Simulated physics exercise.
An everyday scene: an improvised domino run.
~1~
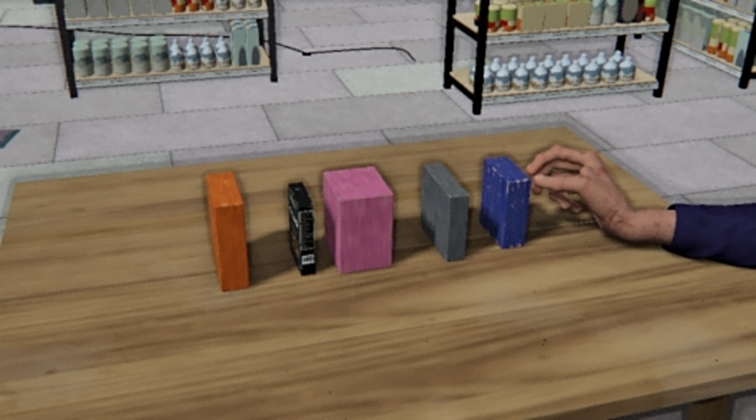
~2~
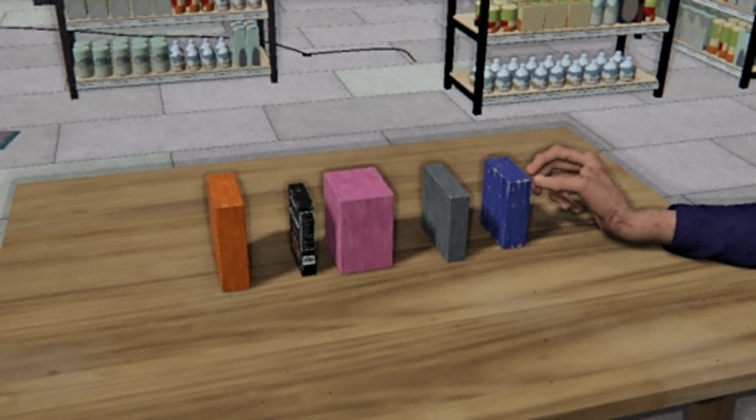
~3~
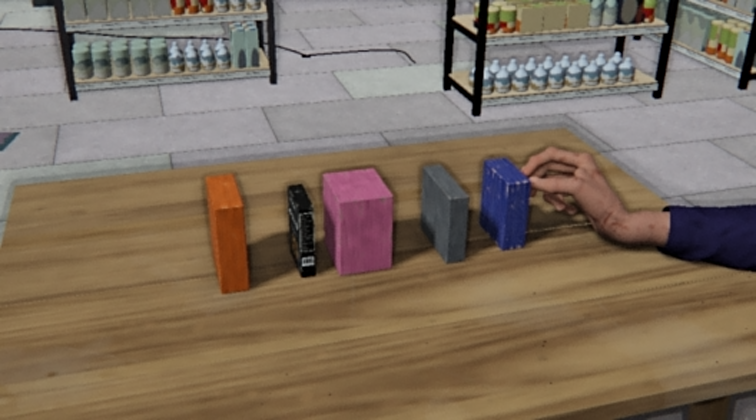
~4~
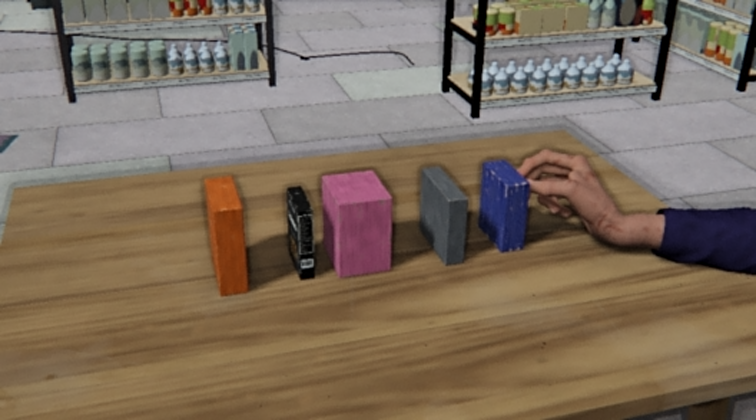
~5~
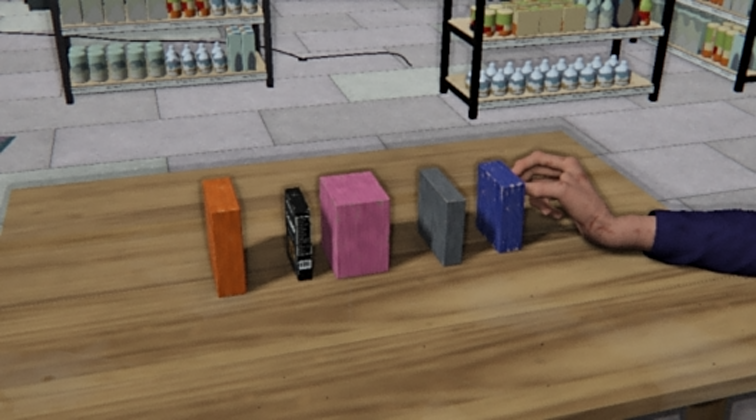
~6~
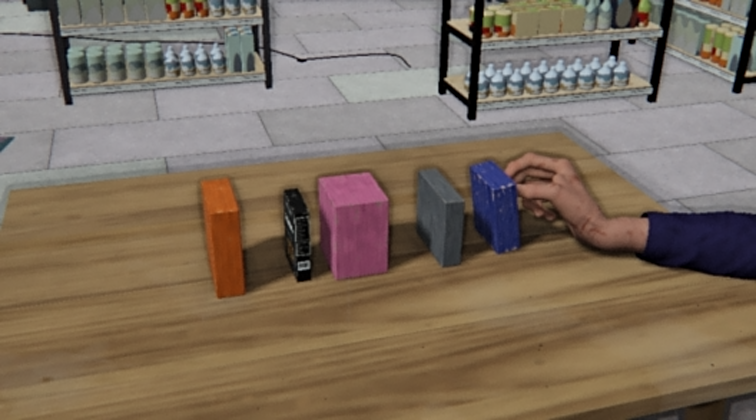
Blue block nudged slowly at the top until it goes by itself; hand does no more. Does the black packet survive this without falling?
It is up.
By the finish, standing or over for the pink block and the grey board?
At the end the pink block is standing and the grey board has fallen.
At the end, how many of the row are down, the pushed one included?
The count is 2.
Then, 0.30 s on from there, blue block 37° over.
Then, 0.70 s on from there, blue block 64° over; grey board turned 44° from how it was put.
Then, 0.80 s on from there, blue block 67° over; grey board turned 54° from how it was put.
Then, 2.20 s on from there, blue block 70° over; grey board turned 72° from how it was put.
In the end, toppled on the table, grey board; the other 2 unmoved. At the end, from the last picture's camera, black packet near (297, 235).
